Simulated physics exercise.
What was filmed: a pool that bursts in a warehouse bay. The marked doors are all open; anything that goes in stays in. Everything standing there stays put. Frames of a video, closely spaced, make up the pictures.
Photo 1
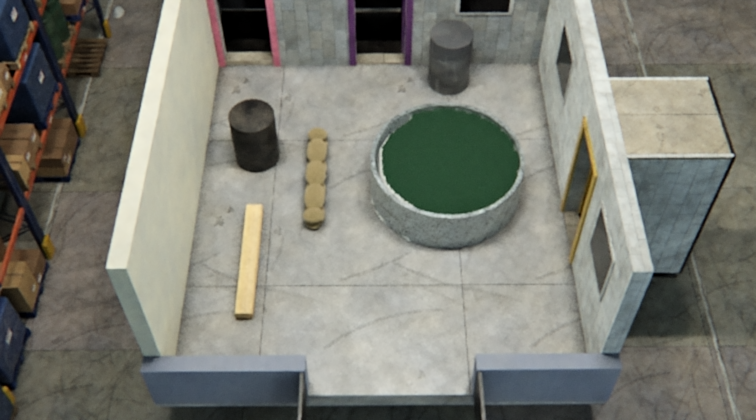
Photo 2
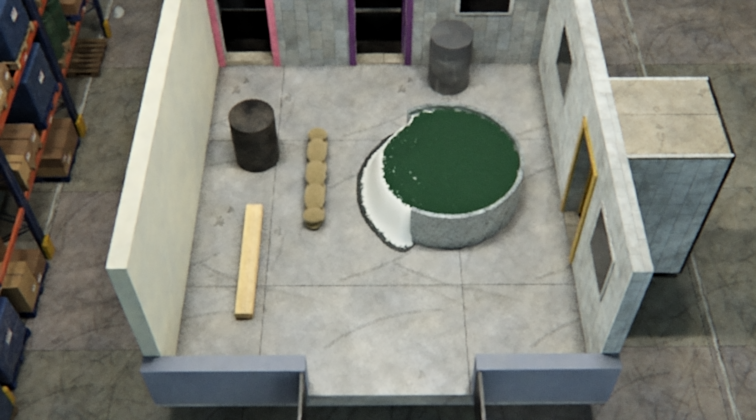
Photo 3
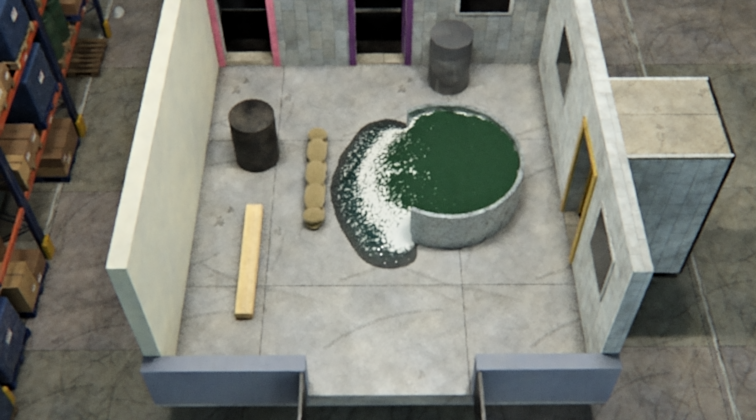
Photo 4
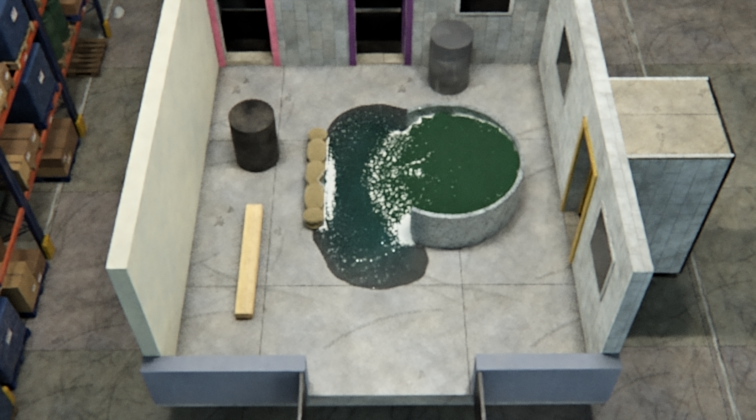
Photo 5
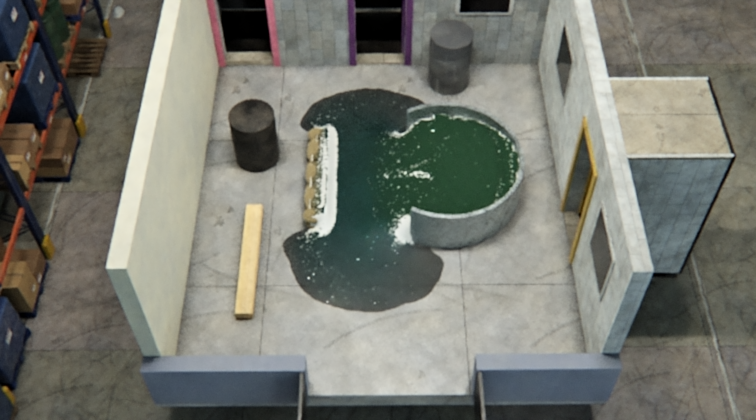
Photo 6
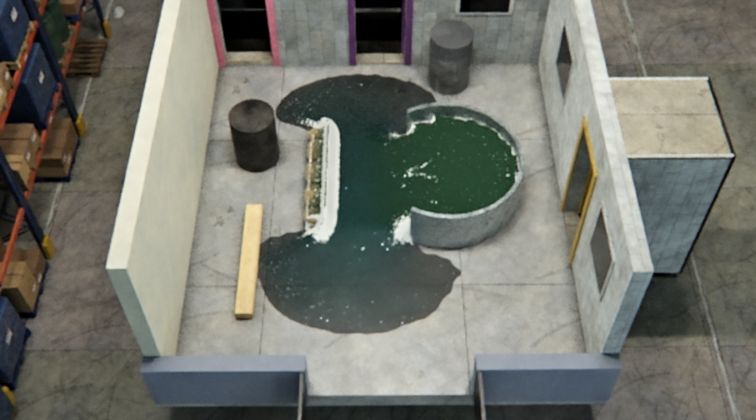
Green water bursts from the round tank's left side, meets the tan posts and spreads around them.
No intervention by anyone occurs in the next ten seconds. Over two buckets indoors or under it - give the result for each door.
The pink door comes in over. The yellow door comes in under. The purple door comes in over.
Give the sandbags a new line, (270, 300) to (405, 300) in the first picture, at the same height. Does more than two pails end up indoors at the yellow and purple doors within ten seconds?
One by one: The yellow door passes that mark, the purple door goes over.
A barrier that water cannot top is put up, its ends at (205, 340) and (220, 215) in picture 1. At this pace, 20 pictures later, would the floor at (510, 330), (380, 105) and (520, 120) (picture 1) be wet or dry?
Listed order: Spared, swamped, spared.
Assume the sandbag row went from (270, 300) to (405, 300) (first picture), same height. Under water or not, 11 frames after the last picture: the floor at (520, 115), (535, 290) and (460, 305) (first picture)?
Spared, spared, spared.
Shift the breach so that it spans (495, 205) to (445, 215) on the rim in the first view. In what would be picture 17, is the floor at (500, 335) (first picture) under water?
Answer: Soaked.
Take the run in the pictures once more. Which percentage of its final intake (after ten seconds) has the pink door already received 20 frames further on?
Near 75 %, I'd say.
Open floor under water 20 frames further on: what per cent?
My guess is around 70 in a hundred.
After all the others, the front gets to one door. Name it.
The yellow door.
A moment on, water covers 50 % of the floor; the pink door wet at the sill, nothing in, the yellow door not reached, the purple door under two buckets in.
Next, water covers 55 % of the floor; the pink door under two buckets in, the yellow door not reached, the purple door under two buckets in.
Then, water covers 70 % of the floor; the pink door over two buckets in, the yellow door not reached, the purple door far over two buckets in.
Later, water covers 75 % of the floor; the pink door over two buckets in, the yellow door not reached, the purple door far over two buckets in.
In the end, water covers 95 % of the floor; the pink door over two buckets in, the yellow door wet at the sill, nothing in, the purple door far over two buckets in.
